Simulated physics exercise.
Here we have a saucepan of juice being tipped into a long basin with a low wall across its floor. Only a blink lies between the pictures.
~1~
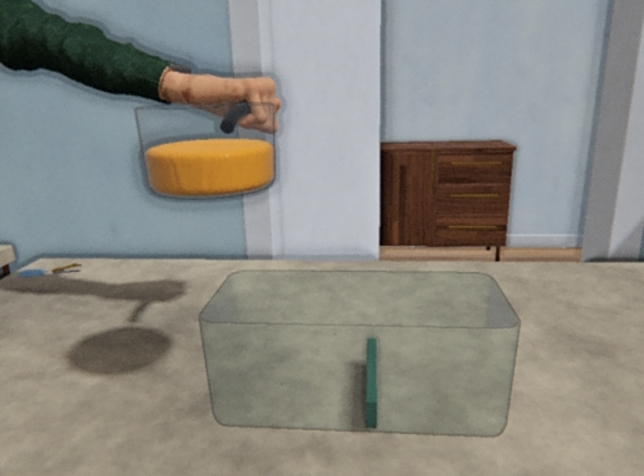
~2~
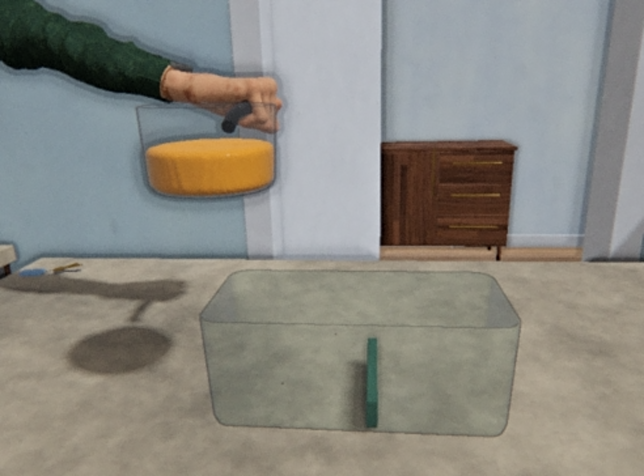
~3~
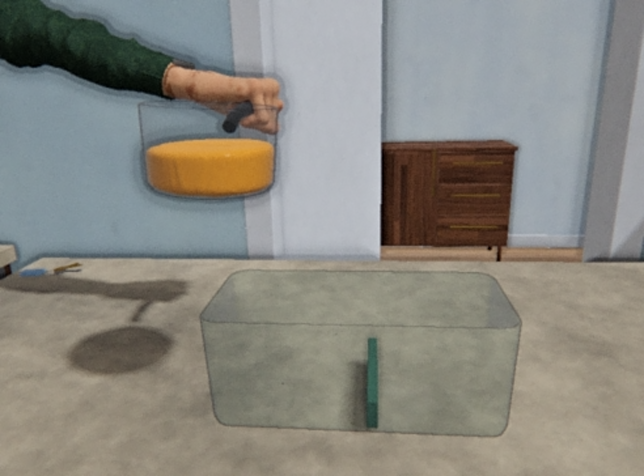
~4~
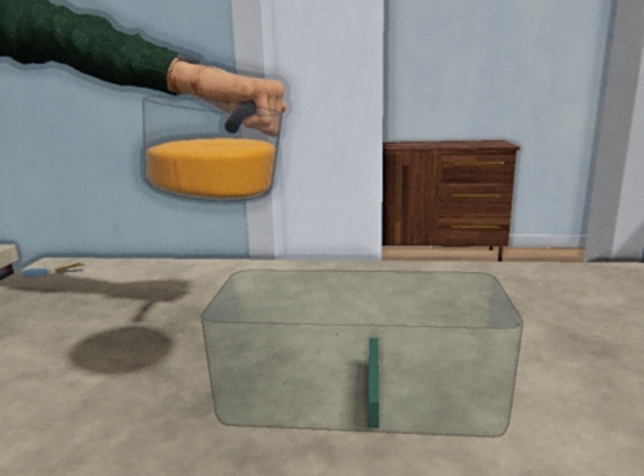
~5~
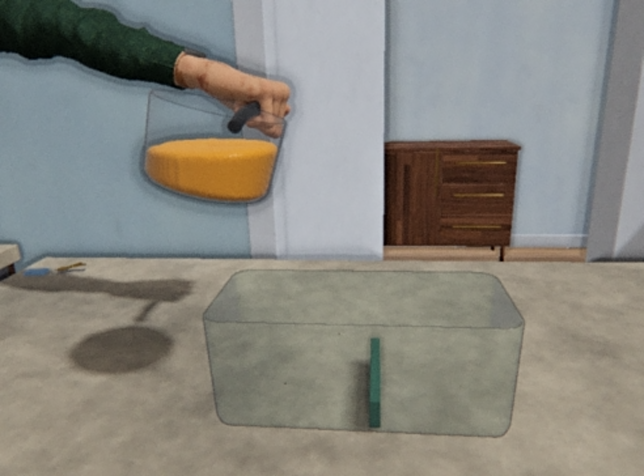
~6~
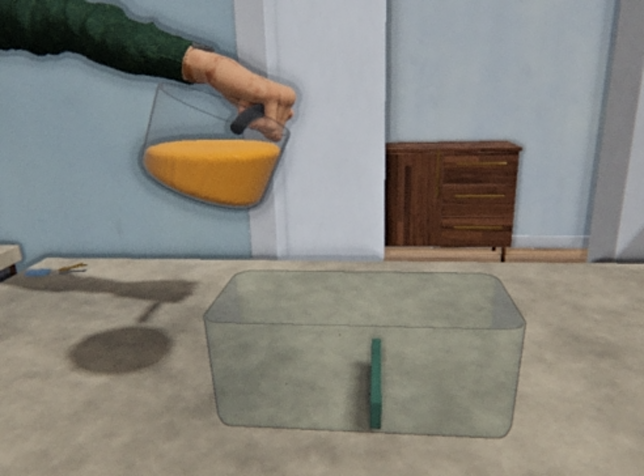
A clear saucepan of orange juice, gripped by a hand in a dark green sleeve, hangs almost level above and left of a long glass basin with a low green wall inside. The hand then tilts the pan steadily down to the right, and the juice shifts within it, its surface staying nearly flat.
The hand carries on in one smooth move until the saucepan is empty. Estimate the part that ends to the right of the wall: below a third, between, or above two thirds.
In the end not even a third is right of the wall.
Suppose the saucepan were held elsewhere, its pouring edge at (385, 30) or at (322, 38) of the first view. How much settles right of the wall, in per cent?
Near 85 % and 75 %.
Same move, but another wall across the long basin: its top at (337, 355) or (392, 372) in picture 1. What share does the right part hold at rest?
First some 45, then 15 per cent.
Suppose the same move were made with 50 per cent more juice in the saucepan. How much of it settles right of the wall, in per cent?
It comes to 30 per cent or so.
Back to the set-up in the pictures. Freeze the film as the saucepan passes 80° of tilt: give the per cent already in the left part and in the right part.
Left: 5 %. Right: 0 %.
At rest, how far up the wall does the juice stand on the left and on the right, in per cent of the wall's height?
The left part 60 per cent, the right part 10.
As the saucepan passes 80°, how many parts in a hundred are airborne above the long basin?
Close to 35 per cent.
A moment on, the saucepan is tipped on its side and 59 per cent is still to pour, 7 is left of the wall and 0 right of it.
Next, the saucepan is tipped right over and 10 per cent is still to pour, 73 is left of the wall and 1 right of it.
Then the saucepan is tipped right over and 0 per cent is still to pour, 91 is left of the wall and 7 right of it.
Later the saucepan is tipped right over and 0 per cent is still to pour, 92 is left of the wall and 7 right of it.
In the end 92 per cent lies left of the wall, 7 right of it and 1 outside.
